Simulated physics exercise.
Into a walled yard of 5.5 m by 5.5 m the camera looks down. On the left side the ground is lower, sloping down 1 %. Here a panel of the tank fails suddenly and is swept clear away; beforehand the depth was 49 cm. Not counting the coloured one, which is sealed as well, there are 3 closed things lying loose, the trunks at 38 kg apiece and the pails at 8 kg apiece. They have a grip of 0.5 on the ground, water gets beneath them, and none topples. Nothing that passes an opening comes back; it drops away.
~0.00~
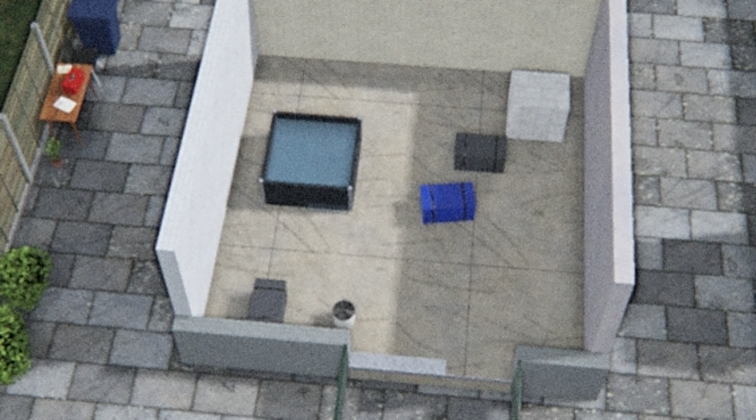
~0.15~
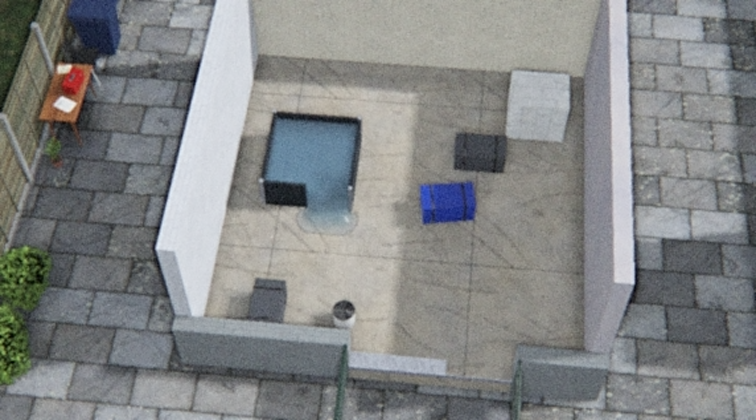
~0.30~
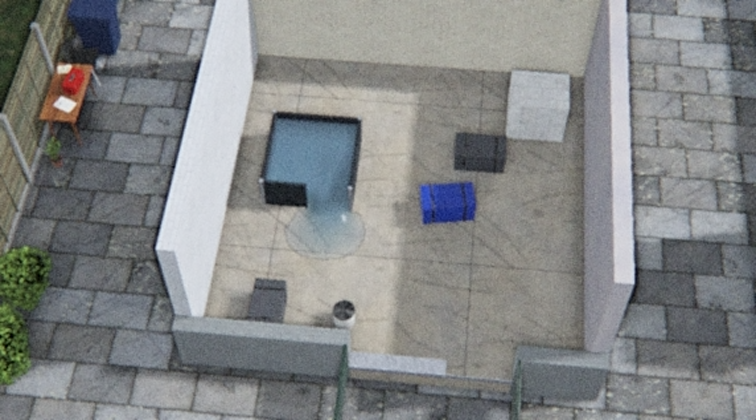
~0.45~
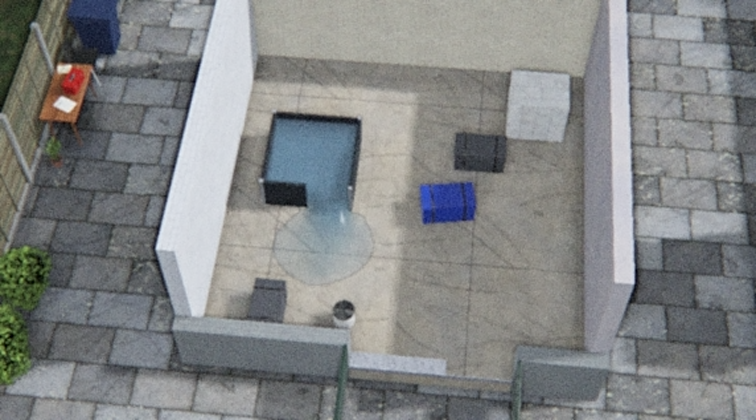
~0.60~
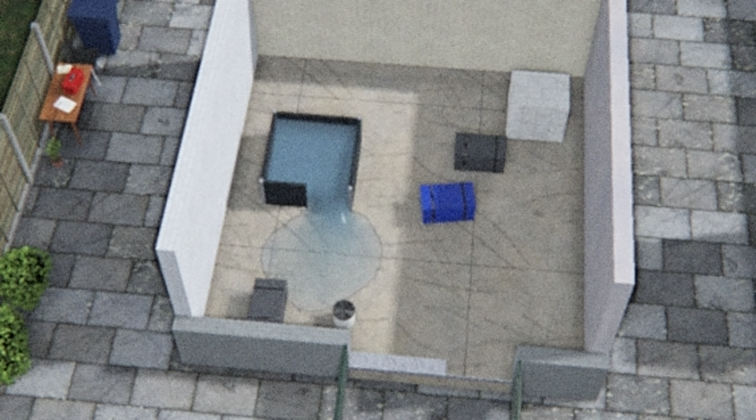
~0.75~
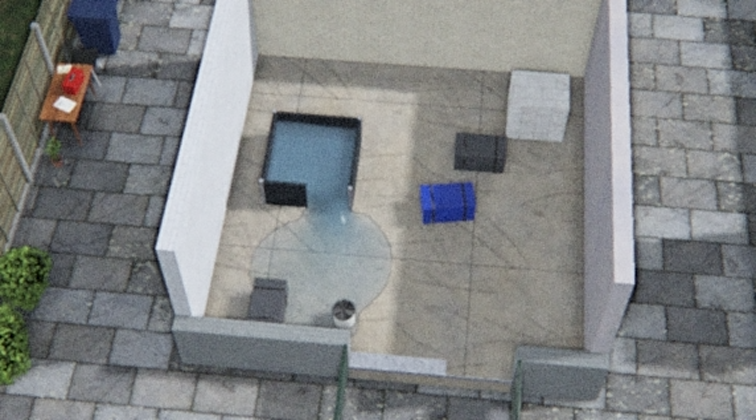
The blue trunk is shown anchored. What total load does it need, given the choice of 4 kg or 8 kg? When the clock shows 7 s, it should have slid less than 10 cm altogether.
It needs only 4 kg.
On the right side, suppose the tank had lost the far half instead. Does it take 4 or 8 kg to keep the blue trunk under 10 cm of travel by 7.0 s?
Result: Both masses insufficient.
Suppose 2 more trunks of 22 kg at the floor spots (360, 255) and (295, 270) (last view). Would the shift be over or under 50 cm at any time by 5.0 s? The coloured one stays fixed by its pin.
The first is over the limit, the second over the limit.
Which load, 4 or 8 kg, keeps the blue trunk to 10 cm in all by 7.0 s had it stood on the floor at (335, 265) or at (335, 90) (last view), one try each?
In turn: Both fail; the lighter suffices.
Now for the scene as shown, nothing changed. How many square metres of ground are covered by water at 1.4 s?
Somewhere about 8.0 m2, give or take.
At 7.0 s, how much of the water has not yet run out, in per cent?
Roughly 72 percent.
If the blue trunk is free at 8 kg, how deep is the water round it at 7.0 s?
Roughly 0 cm.
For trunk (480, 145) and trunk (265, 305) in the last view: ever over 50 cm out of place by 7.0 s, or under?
One after the other: Does not reach it, then goes beyond it.
After 1.4 s the blue trunk would be 0 cm from its start with 4 kg and 0 cm from its start with 8 kg; 0 cm of water round it then.
After 3.1 s the blue trunk would be 0 cm from its start with 4 kg and 0 cm from its start with 8 kg; 0 cm of water round it then.
After 4.9 s the blue trunk would be 0 cm from its start with 4 kg and 0 cm from its start with 8 kg; 0 cm of water round it then.
After 7.0 s the blue trunk would be 0 cm from its start with 4 kg and 0 cm from its start with 8 kg; 0 cm of water round it then.
